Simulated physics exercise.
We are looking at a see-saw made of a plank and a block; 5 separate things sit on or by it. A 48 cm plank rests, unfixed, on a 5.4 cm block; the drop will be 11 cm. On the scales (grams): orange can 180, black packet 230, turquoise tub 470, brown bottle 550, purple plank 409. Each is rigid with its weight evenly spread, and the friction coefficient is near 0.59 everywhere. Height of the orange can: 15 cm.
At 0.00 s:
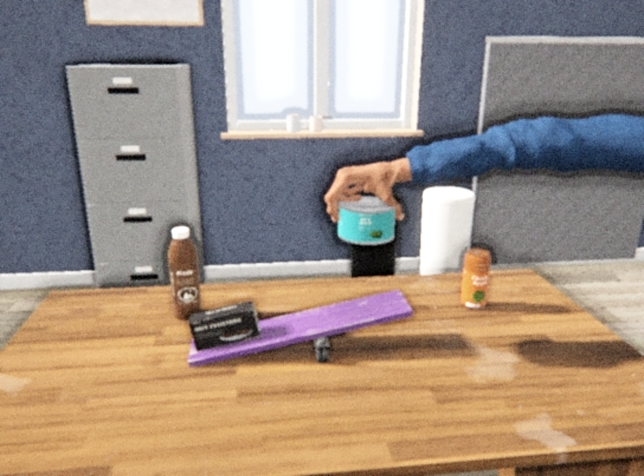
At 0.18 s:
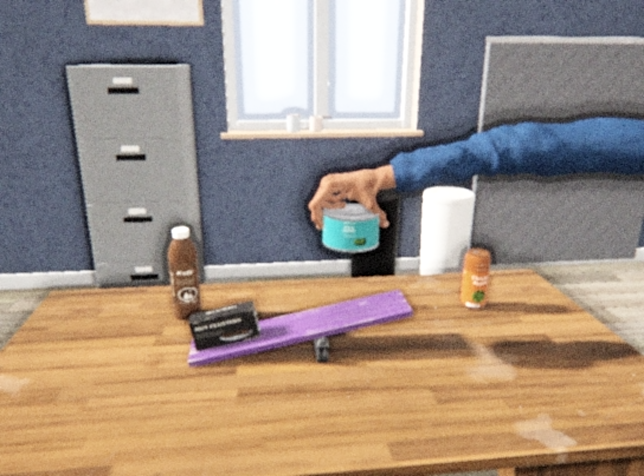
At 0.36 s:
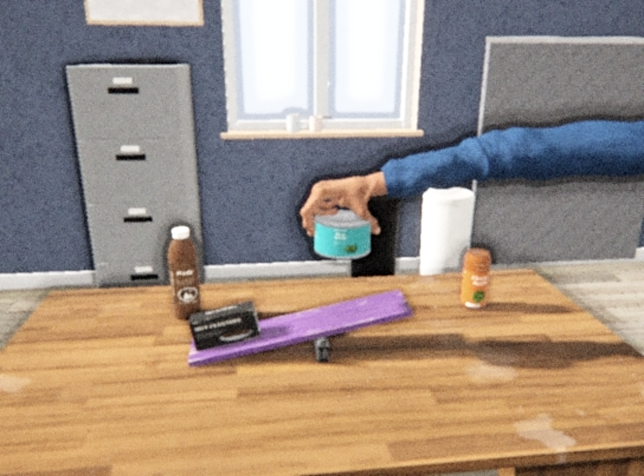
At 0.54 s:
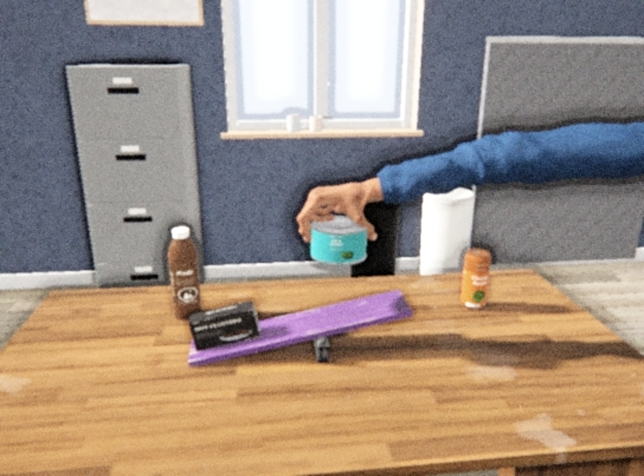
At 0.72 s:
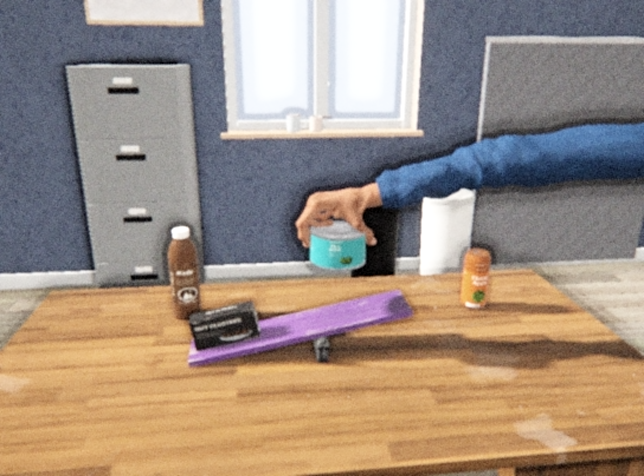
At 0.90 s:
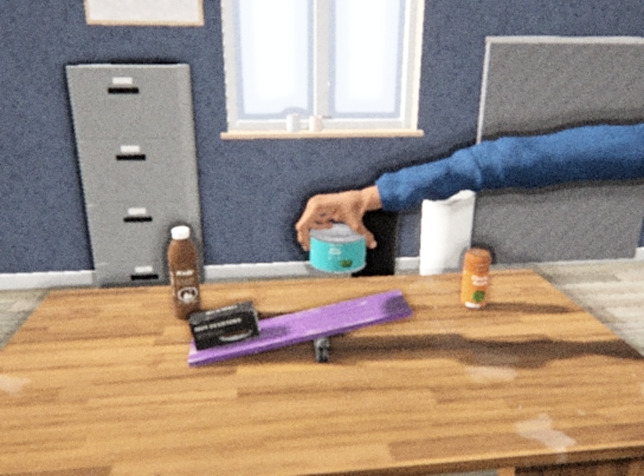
A hand in a blue sleeve grips a turquoise tub above a wooden table, seen from the front and slightly above in a room with dark blue walls. A black packet rests on the low left end of a tilted purple plank, between a brown bottle and an orange can. The hand moves the tub slightly left and down, slowing above the raised end, while the camera stays still.
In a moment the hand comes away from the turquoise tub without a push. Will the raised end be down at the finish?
The plank ends as it began.
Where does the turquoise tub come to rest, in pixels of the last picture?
Around (332, 302).
By 1.10 s, plank at 11°, leaning as at the start; turquoise tub 5 cm from its spot near (337, 270).
By 1.20 s, plank at 8°, leaning as at the start; turquoise tub tilted 8° near (334, 302).
By 1.30 s, plank at 11°, leaning as at the start; turquoise tub tilted 11° near (332, 302).
When it is over (2.0 s), plank at 11°, leaning as at the start; not toppled but over 4 cm from the start, turquoise tub; the other 4 within 4 cm of the start. End places, in pixels of the last picture, turquoise tub near (332, 302). The plank finishes with the same end low.
